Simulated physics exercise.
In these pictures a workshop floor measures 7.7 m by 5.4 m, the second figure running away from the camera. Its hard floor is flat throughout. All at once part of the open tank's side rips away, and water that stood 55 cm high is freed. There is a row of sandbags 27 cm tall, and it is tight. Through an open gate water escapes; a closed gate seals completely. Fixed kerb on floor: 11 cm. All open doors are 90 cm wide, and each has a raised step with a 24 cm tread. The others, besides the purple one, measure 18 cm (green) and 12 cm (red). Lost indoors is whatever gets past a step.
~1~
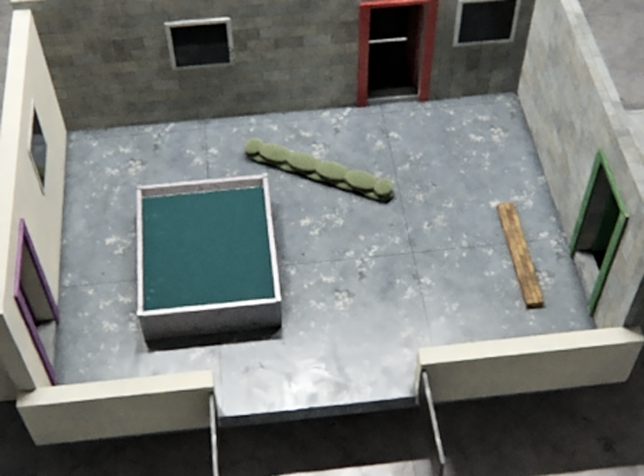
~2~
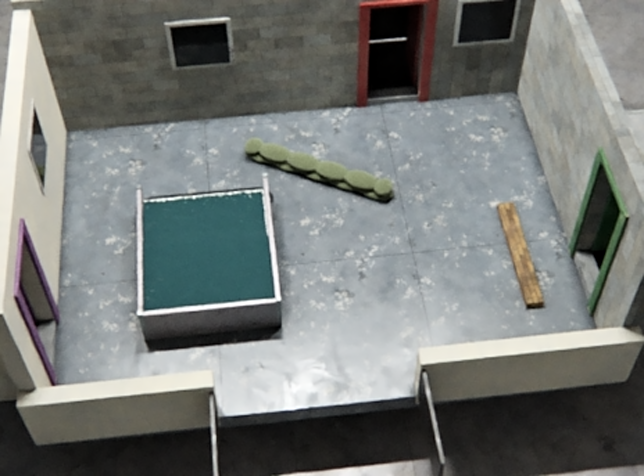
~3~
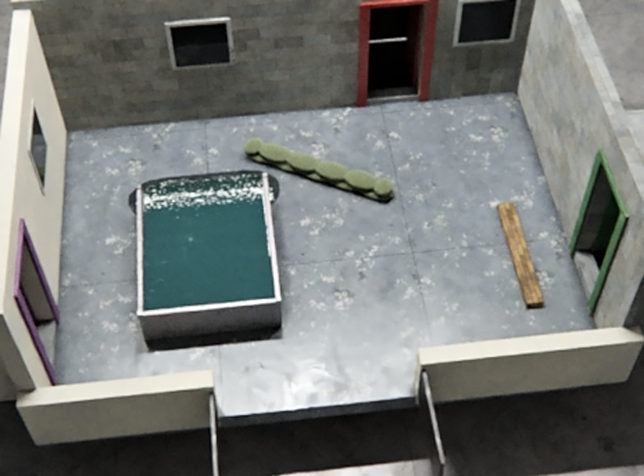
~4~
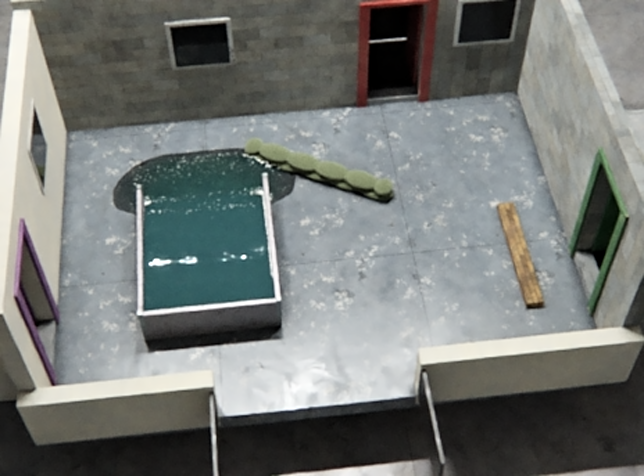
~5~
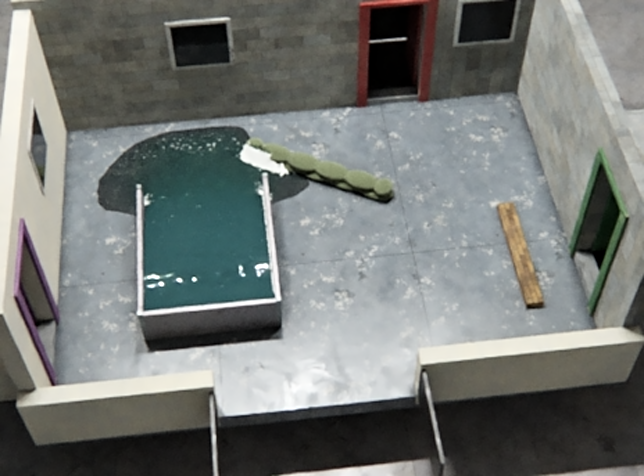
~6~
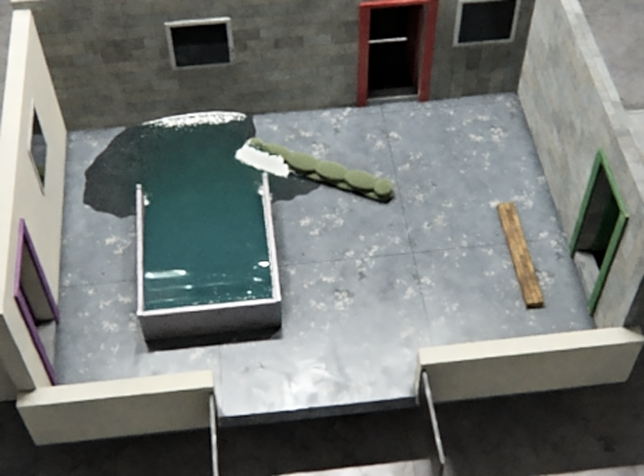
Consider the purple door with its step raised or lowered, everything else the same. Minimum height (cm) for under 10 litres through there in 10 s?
Roughly 13 cm.
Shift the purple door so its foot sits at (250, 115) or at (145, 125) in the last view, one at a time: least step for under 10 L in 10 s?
Minimums: About 27 cm and 27 cm.
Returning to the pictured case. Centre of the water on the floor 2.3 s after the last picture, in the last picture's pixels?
Roughly (204, 192).
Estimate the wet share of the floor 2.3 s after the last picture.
Roughly 50 percent of the floor.
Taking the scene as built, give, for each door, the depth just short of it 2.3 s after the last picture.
Green 0, purple 0, red 4 cm.
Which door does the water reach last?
That's the green one, it comes last.
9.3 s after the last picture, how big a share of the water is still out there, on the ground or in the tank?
Some 96 %.
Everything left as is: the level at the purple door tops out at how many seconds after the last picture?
About 6.0 seconds.
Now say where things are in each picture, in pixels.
In the first picture, the open tank at (206, 245) is whole and still, 55 cm deep; the purple door at (39, 310) is dry.
In the second picture, water pours out on the far side and has run 0.3 m, to a hidden place; about 8 cm deep outside, 55 cm at the back.
In the third picture, water pours out on the far side and has run 0.7 m, to (166, 181); about 9 cm deep outside, 55 cm at the back.
In the fourth picture, the front is at (162, 160), 1.2 m from the gap on the far side; 2.4 m2 of floor is wet, 55 cm left at the back.
In the fifth picture, the gap is on the far side, the front 1.7 m out at (172, 135); the back of the open tank holds 55 cm.
In the sixth picture, water pours out on the far side and has run 1.9 m, to (136, 128); about 7 cm deep outside, 50 cm at the back; the purple door at (39, 310), 3.2 m from the gap, is still 2.7 m from the nearest water.
Then, 0.7 s after the last picture water covers 15 % of the floor, deepest (40 cm) near (197, 135); it has not reached the purple door.
Then, 2.3 s after the last picture water covers 50 % of the floor, deepest (36 cm) near (78, 138); it has not reached the purple door.
Then, 9.3 s after the last picture water covers 95 % of the floor, deepest (12 cm) near (599, 360); 8 cm at the purple door, 10 litres in over its 13 cm step.
At the purple door as built, the water peaked near 16 cm, 5.9 s after the last picture.
Run again over the same 10 s with other heights there, 19 litres in over 11 cm, 4 litres over 15 cm. The limit of 10 litres is kept from about 13 cm up.
